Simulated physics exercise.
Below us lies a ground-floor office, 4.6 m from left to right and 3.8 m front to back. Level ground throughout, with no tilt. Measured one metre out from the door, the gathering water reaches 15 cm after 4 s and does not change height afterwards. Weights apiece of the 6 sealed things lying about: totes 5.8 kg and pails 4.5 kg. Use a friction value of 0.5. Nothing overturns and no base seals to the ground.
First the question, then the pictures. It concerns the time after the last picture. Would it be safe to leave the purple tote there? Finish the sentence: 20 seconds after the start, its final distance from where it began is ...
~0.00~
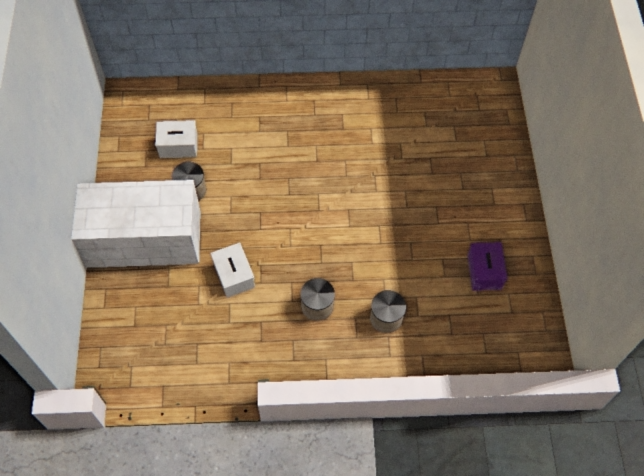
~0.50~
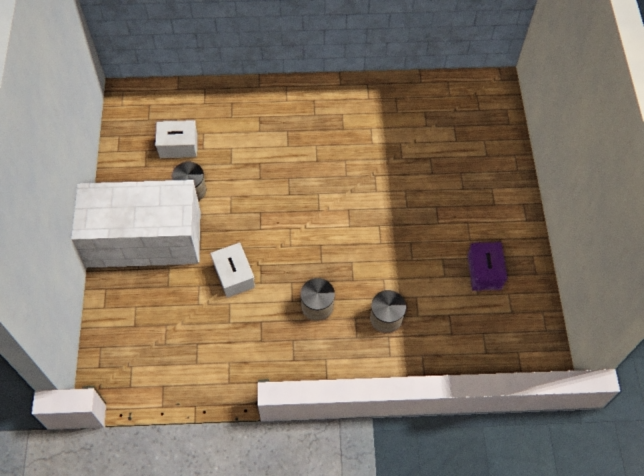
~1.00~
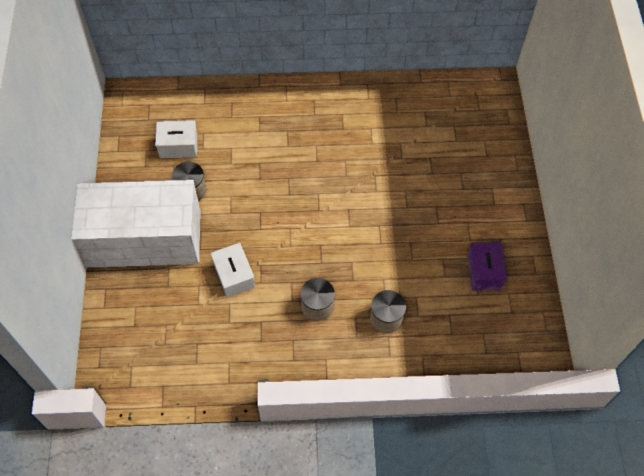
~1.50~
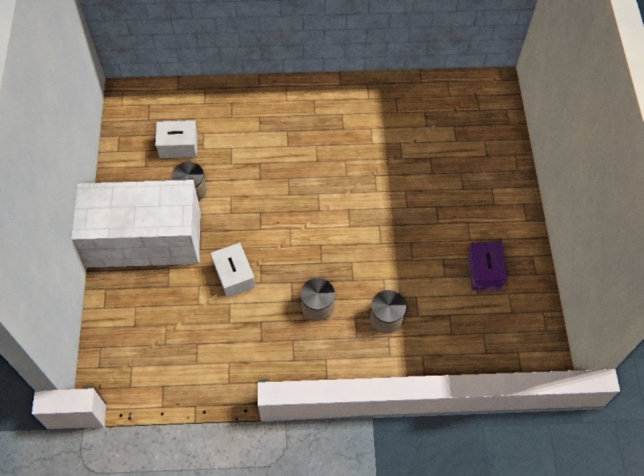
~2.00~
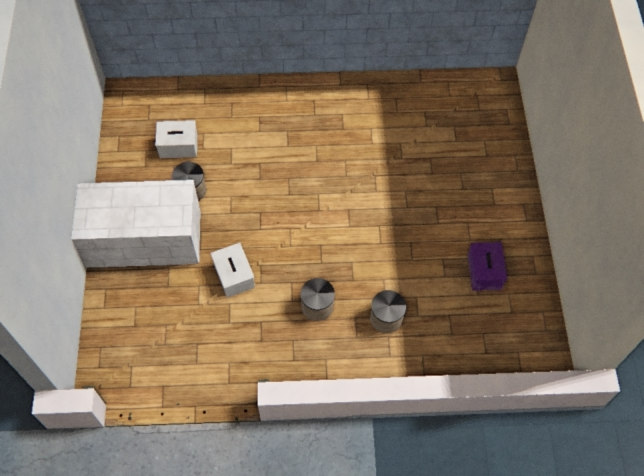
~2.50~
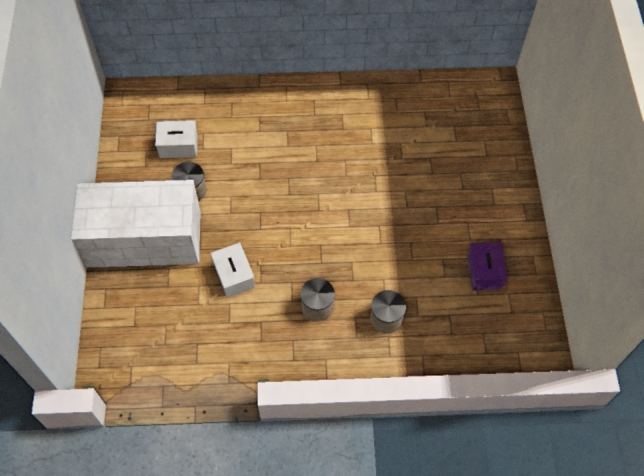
More than a metre.
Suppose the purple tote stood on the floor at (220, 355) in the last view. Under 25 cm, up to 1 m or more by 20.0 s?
Well, it gets shoved far.
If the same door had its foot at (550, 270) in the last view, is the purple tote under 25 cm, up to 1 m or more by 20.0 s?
By then the purple tote has been carried a long way.
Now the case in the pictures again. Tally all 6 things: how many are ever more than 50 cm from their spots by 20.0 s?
I count 6 of them.
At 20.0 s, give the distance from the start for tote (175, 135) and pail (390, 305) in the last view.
In that order: 50 cm, 60 cm.
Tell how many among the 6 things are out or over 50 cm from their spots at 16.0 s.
By my tally, 2.
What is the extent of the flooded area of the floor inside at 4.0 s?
About 2.0 m2 is covered.
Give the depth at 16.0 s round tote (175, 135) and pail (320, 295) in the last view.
Some 5 cm at the first, some 6 cm at the second.
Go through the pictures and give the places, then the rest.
The purple tote at (489, 261), on the bottom; 0.0 m2 under water; 0 of 6 have shifted, in the first frame.
The purple tote at (489, 261) rests on the ground; water covers 0.0 m2; 0 of 6 have shifted, in the second frame.
The purple tote at (489, 261) rests on the ground; 0.0 m2 under water; 0 of 6 have shifted, in the third frame.
The purple tote at (489, 261) rests on the ground; water covers 0.0 m2; 0 of 6 have shifted, in the fourth frame.
The purple tote at (489, 261), on the bottom; water covers 0.0 m2; 0 of 6 have shifted, in the fifth frame.
The purple tote at (489, 261) rests on the ground; 0.2 m2 under water; 0 of 6 have shifted, in the sixth frame.
After 4.0 s the purple tote is near (489, 261), 0.0 m from its start, aground; 0 afloat.
After 9.0 s the purple tote is near (489, 261), 0.0 m from its start, aground; 0 afloat.
After 16.0 s the purple tote is near (483, 354), 1.0 m from its start, afloat; 6 afloat.
After 20.0 s the purple tote is near (270, 339), 2.2 m from its start, afloat; 6 afloat.
